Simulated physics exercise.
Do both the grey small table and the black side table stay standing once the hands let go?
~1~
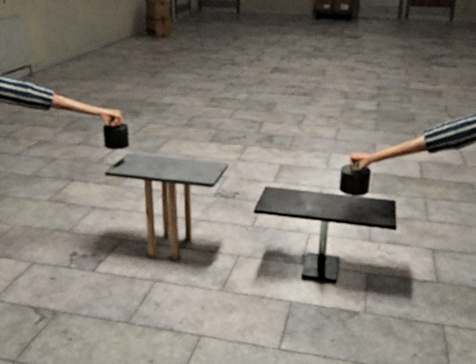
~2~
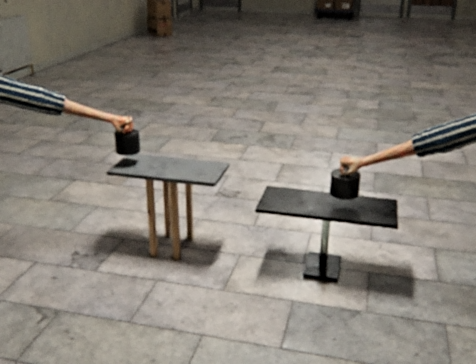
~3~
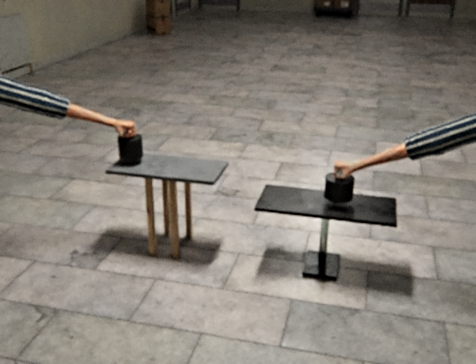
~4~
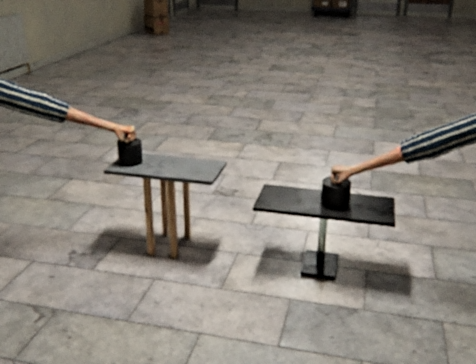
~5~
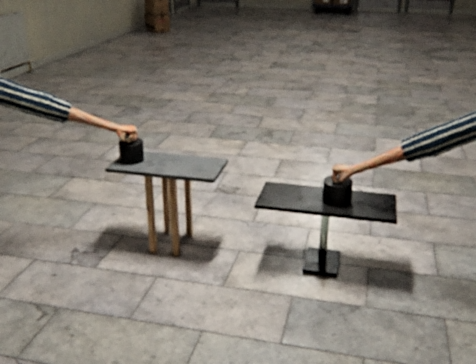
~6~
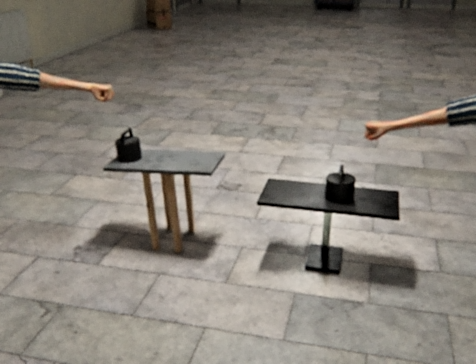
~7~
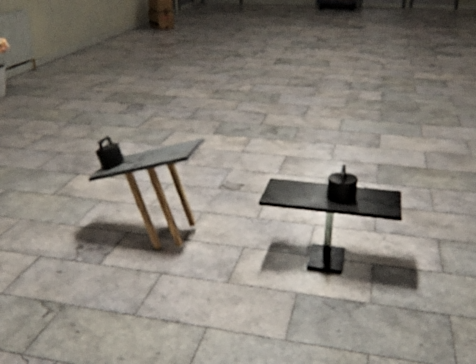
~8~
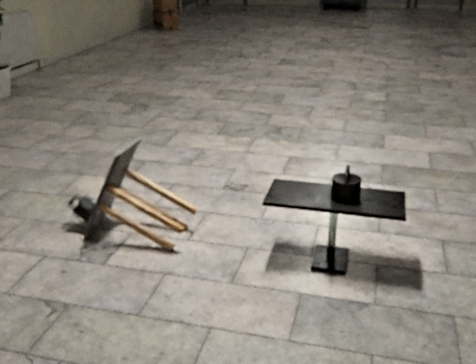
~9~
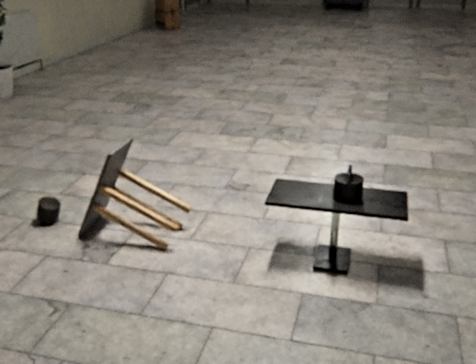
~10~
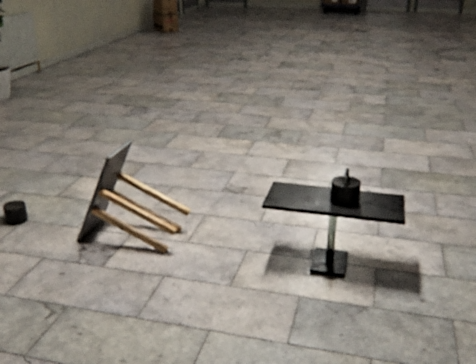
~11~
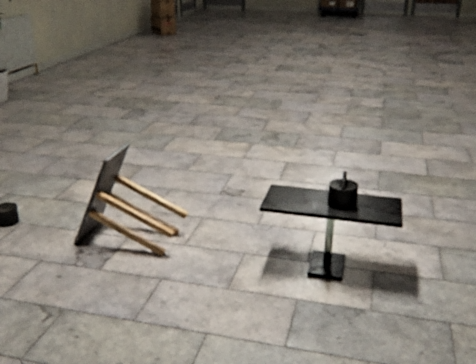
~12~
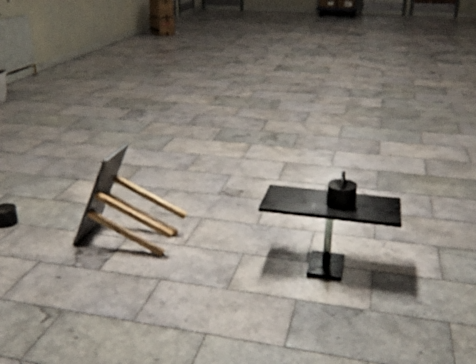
No, only the black side table stays standing. The grey small table tips over to the left, and its black cylinder ends up on the floor.
